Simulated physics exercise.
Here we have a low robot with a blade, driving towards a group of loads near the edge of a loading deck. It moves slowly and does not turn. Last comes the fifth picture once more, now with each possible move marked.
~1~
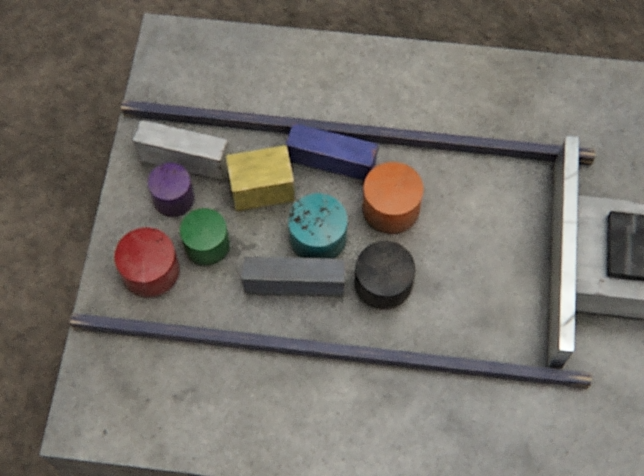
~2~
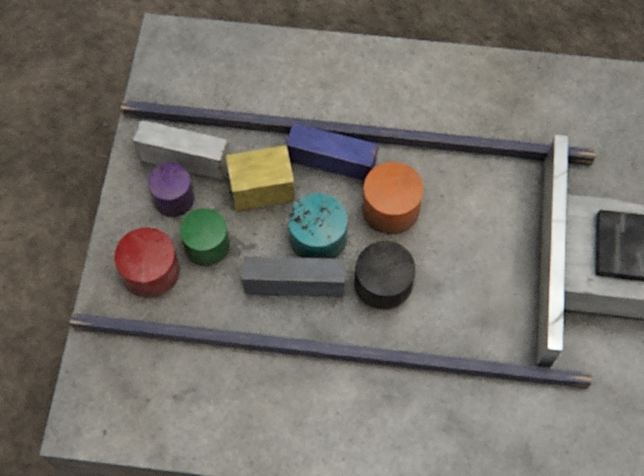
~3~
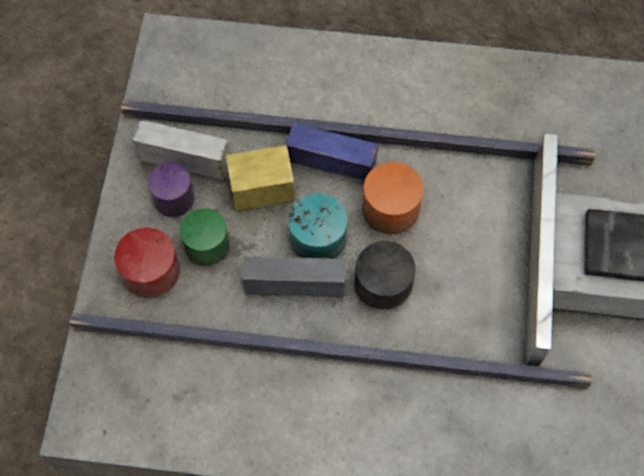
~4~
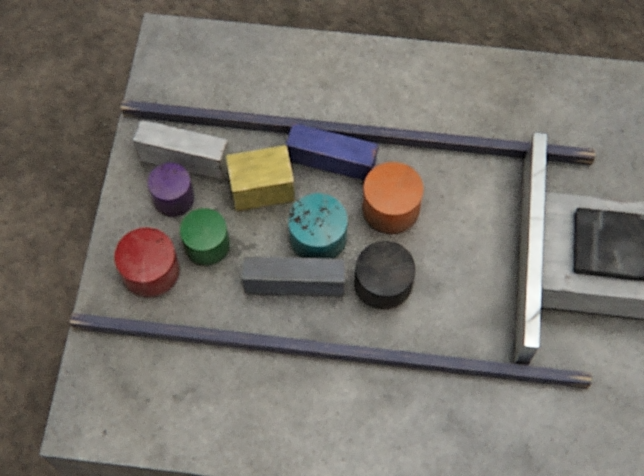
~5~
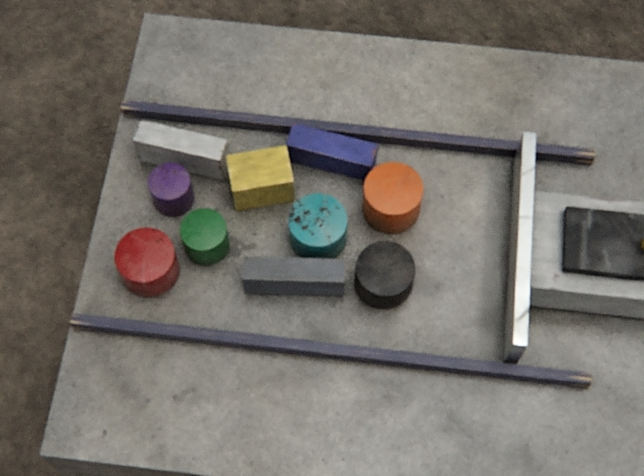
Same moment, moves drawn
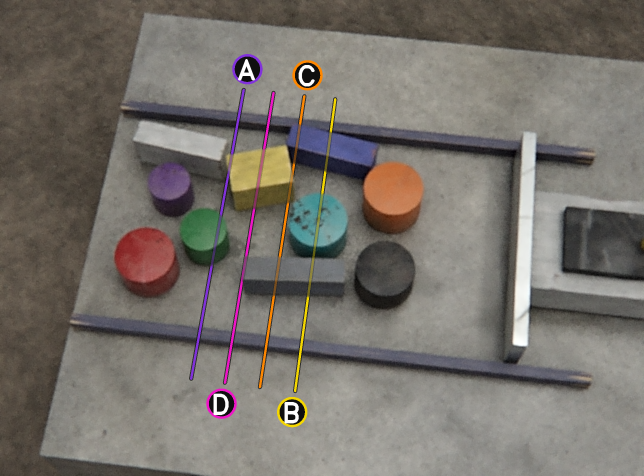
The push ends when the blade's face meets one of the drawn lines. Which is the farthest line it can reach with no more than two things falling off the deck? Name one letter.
The farthest such stop is A.
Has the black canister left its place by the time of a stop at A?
Yes.
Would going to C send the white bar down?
By then, no.
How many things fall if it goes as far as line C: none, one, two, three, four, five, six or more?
In all, none.
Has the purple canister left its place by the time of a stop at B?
No.
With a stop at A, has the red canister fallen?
Yes.
On the marked copy, A at (219, 225); B at (316, 236); C at (284, 232); D at (251, 229).
Taking A. A third of the way, robot (493, 230); black canister (370, 274); orange canister (377, 197).
Two thirds of the way, robot (381, 218); white bar (151, 138); red canister (136, 266).
When it is over, robot (299, 209); white bar over the edge; red canister over the edge; two fallen.
As for the rest, B is within the limit but short; C is within the limit but short; D is within the limit but short.
